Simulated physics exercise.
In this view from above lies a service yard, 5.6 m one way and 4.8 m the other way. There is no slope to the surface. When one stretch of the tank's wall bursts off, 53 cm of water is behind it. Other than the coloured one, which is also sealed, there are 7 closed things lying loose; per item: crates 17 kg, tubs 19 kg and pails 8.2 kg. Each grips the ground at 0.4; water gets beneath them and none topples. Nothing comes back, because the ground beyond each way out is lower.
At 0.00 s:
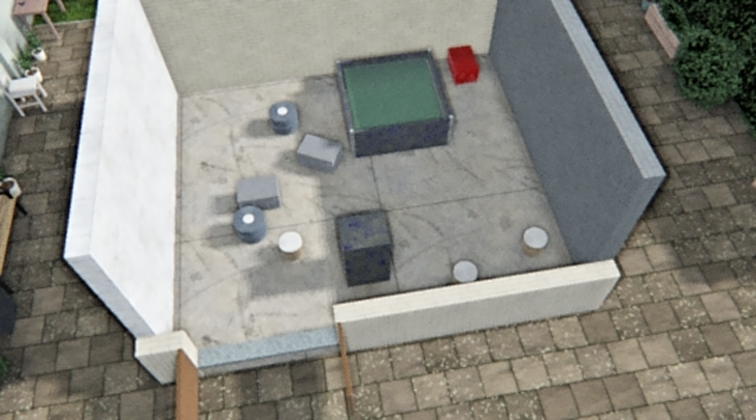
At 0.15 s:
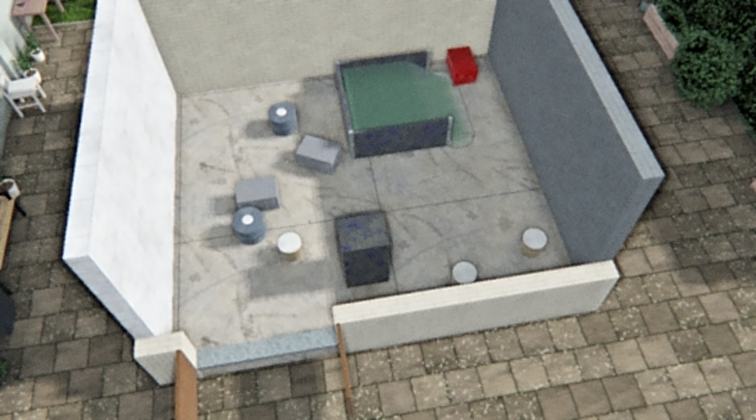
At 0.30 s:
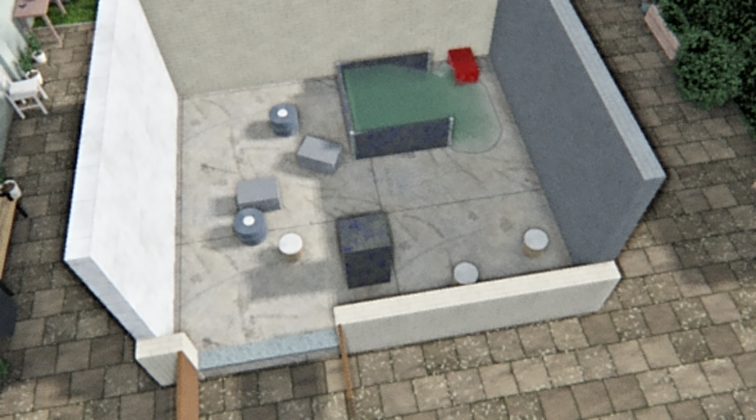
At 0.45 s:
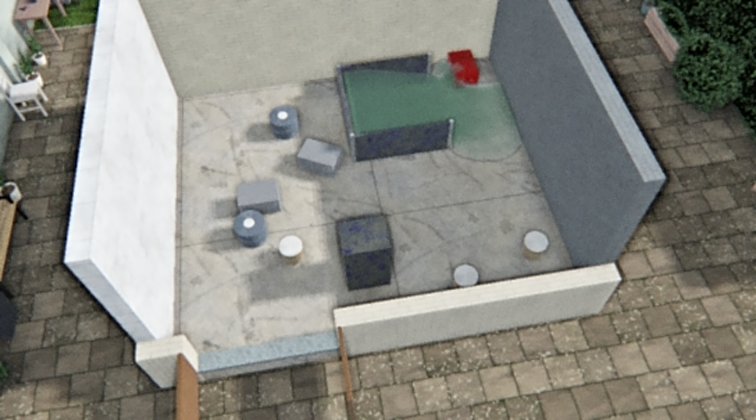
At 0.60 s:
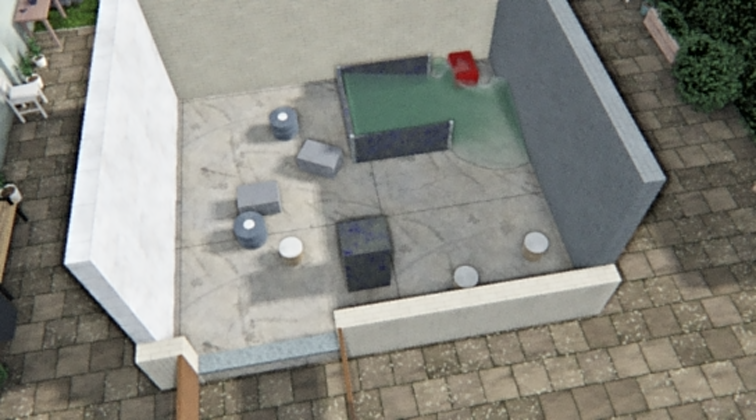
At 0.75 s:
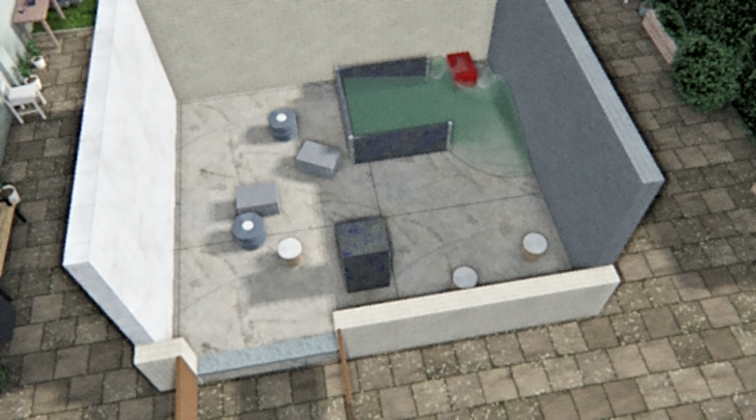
At the start, green water fills a dark-walled tank at the back of a walled yard, with a red crate and several grey and pale objects around it. The tank's right side opens and the water spreads rightward across the floor, reaching the crate and the grey wall, while the objects stay put.
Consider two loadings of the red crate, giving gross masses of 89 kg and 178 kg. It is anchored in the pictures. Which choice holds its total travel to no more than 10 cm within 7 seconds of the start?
The answer is that only the 178 kg loading works.
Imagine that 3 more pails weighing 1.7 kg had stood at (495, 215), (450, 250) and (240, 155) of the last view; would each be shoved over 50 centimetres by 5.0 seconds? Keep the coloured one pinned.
In the given order, I'd say greater, greater, smaller.
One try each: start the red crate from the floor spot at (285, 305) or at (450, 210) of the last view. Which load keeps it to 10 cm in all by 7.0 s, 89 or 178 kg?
At the first place the small mass does it, and at the second the small mass does it.
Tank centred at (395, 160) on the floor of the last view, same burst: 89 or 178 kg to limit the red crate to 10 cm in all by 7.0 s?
In that case the answer is that just the bigger mass works.
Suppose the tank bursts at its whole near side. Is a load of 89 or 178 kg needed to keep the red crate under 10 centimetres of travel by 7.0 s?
With that failure, the small mass keeps it.
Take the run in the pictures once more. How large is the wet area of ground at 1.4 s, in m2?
Somewhere about 7.0 m2, give or take.
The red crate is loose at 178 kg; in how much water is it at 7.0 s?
Something like 8 centimetres.
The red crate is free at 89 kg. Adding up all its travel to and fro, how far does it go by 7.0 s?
Close to 30 centimetres all told.
After 1.4 s the red crate would be 7 cm from its start with 89 kg and 0 cm from its start with 178 kg; 21 cm of water round it then.
After 3.1 s the red crate would be 16 cm from its start with 89 kg and 0 cm from its start with 178 kg; 16 cm of water round it then.
After 4.9 s the red crate would be 16 cm from its start with 89 kg and 0 cm from its start with 178 kg; 7 cm of water round it then.
After 7.0 s the red crate would be 16 cm from its start with 89 kg and 0 cm from its start with 178 kg; 8 cm of water round it then.
